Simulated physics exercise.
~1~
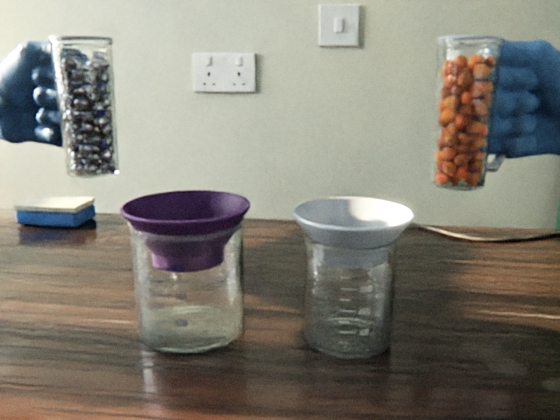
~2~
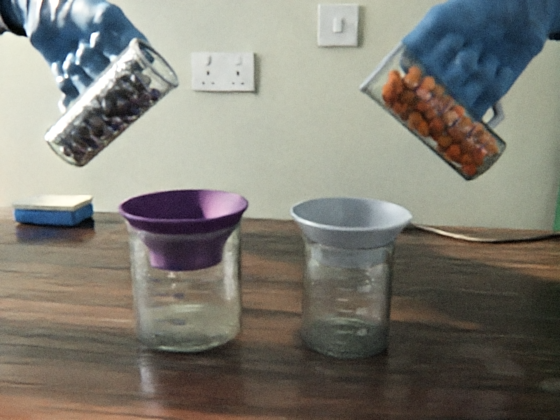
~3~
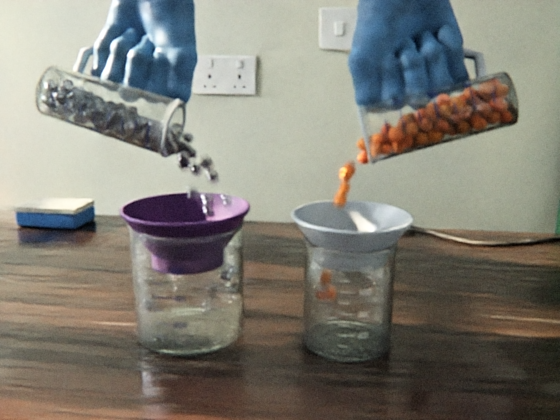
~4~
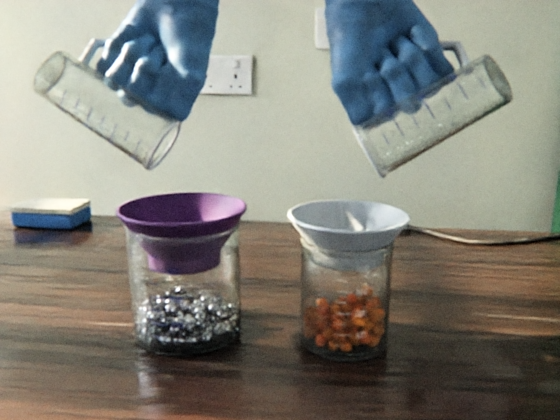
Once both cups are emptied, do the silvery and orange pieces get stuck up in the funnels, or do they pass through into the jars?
They pass through on both sides. All the silvery pieces end up in the left jar under the purple funnel, and all the orange ones end up in the right jar under the pale grey funnel.
Two blue-gloved hands hold clear cups above a dark wooden table, seen from the front against a pale wall with sockets, the view swaying slightly. The left cup is full of silvery, dark pieces and the right one of orange pieces, while below stand two glass jars, one with a purple funnel at left, one with a pale grey funnel at right. The hands bring the cups inward and tip them over. Pieces spill from both rims into the funnels and start dropping through. Finally both cups are upturned and empty, and the silvery and orange heaps rest in their jars.
